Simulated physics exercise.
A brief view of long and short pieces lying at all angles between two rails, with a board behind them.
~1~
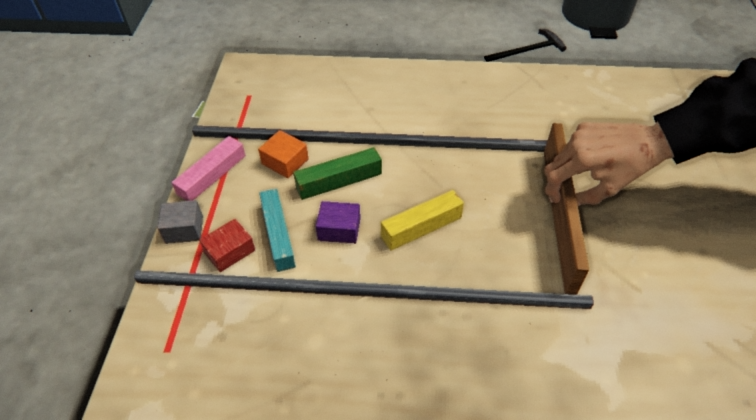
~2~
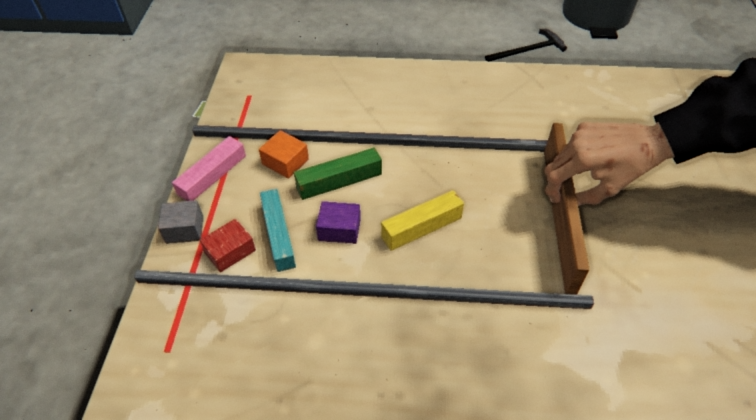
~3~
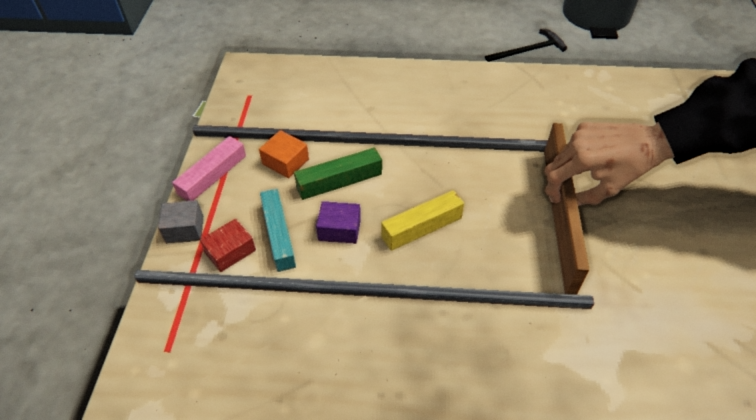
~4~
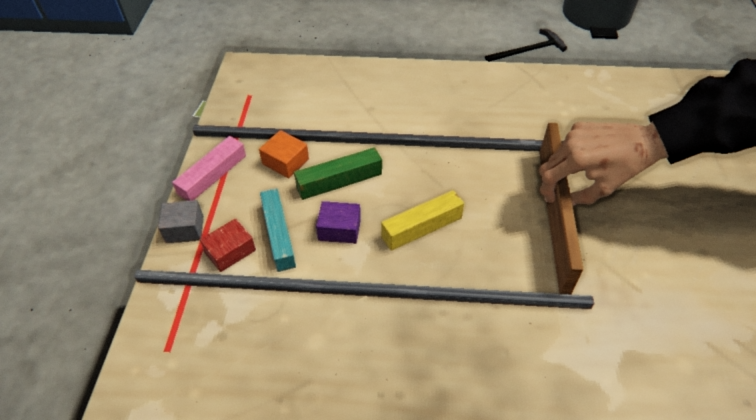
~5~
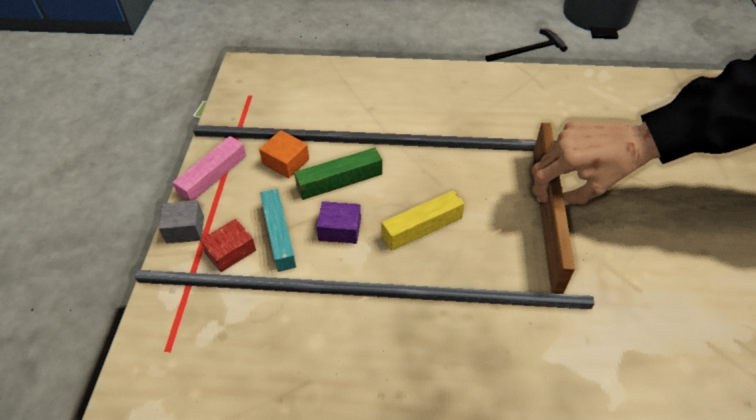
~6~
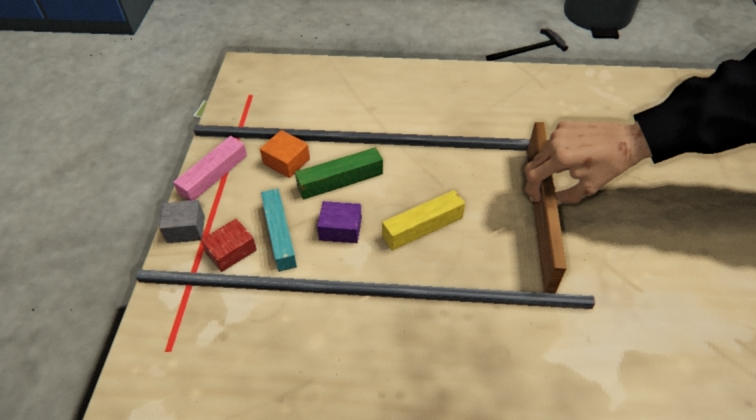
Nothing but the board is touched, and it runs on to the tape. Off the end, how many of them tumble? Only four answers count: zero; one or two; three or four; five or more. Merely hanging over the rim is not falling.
My answer: Three or four.
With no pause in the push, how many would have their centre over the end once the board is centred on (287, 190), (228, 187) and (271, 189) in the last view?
0, 3 and 0.
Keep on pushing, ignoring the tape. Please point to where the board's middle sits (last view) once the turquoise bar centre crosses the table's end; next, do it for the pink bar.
Near (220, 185), then near (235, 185).
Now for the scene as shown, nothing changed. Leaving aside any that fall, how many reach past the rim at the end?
2.
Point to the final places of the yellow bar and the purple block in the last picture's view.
The yellow bar ends at (196, 221) and the purple block at (172, 204).
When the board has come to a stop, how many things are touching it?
Count: 3.
A little later, none off yet; grey block at rest near (183, 222); pink bar at rest near (212, 169); red block at rest near (229, 245).
Next, none off yet; grey block shifted about its own width near (153, 226); pink bar shifted a little near (195, 169); red block shifted about its own width near (167, 247).
When it is over, the number that fall off is three or four; down, turquoise bar, red block, pink bar and grey block.
